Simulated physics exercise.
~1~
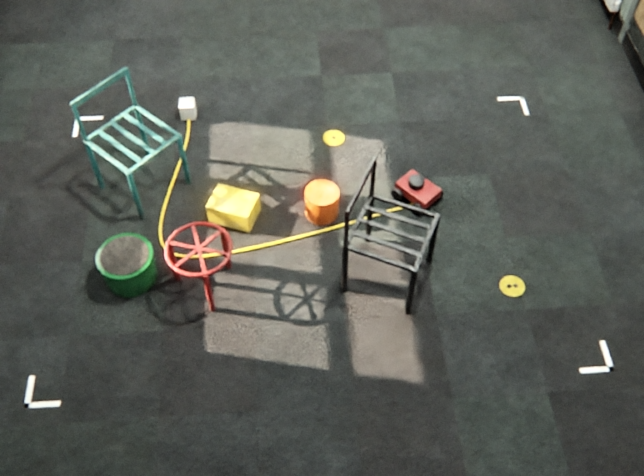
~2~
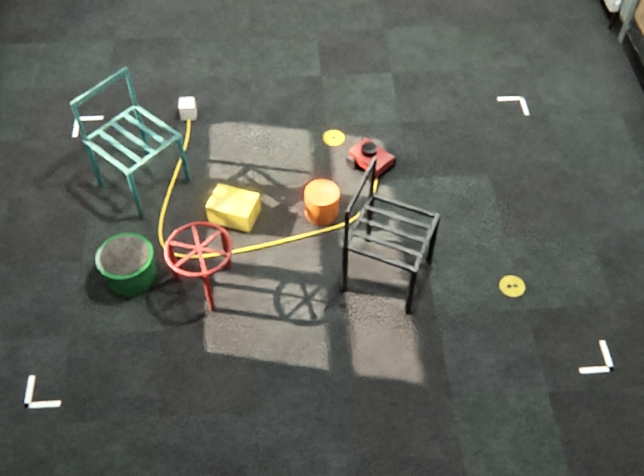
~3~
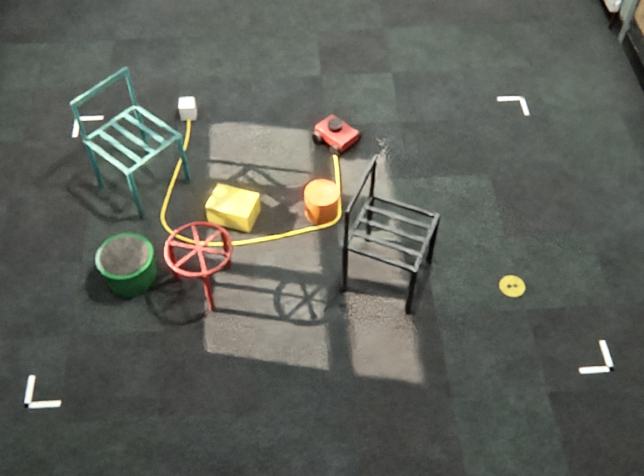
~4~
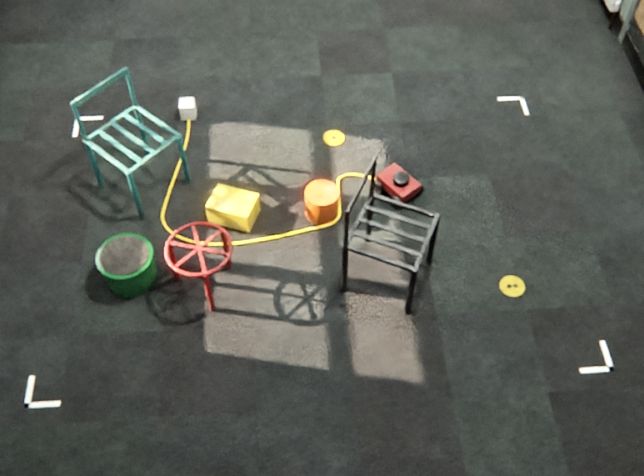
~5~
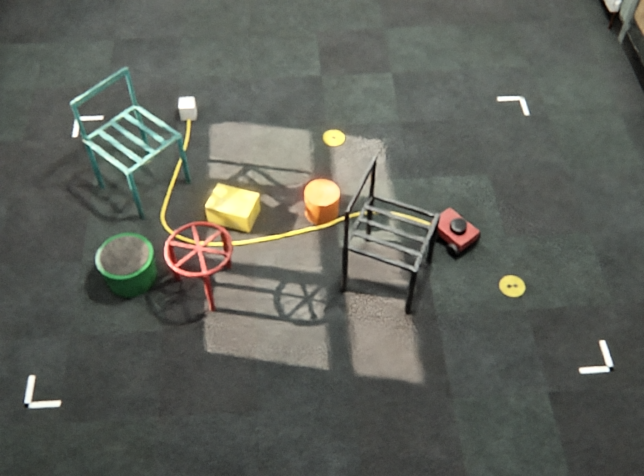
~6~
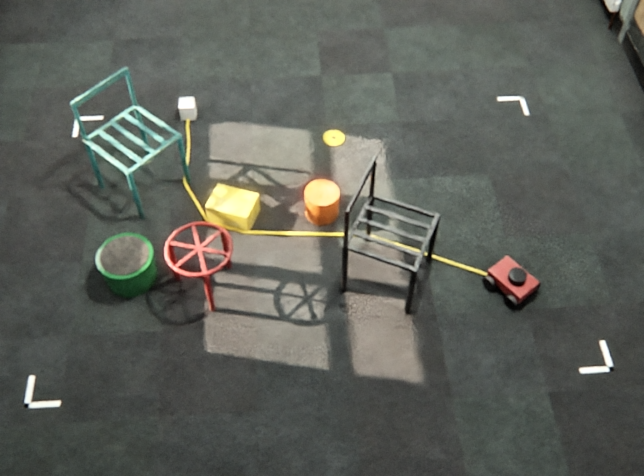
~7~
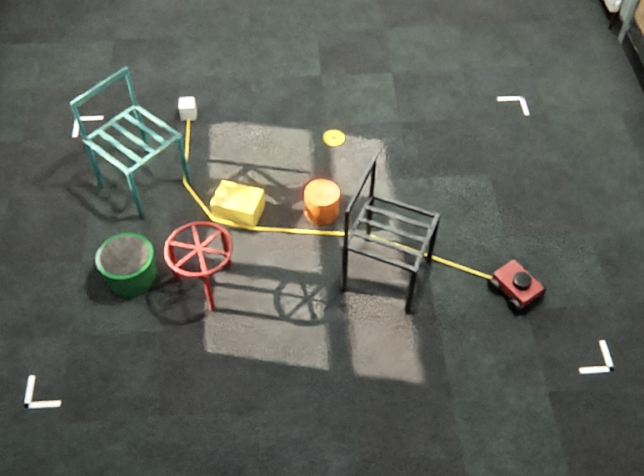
A black chair stands right of centre on a dark tiled floor seen from above, with a teal chair at upper left, a red stool, a green pot, a yellow crate and an orange tub around it. A small red cart trails a yellow lead that runs back to a white block near the teal chair. The cart moves left and up onto the upper yellow mark, then turns back right and down past the black chair. It reaches the right-hand mark as the lead straightens beneath the chair and nudges the crate slightly, ending with everything upright and the lead still attached.
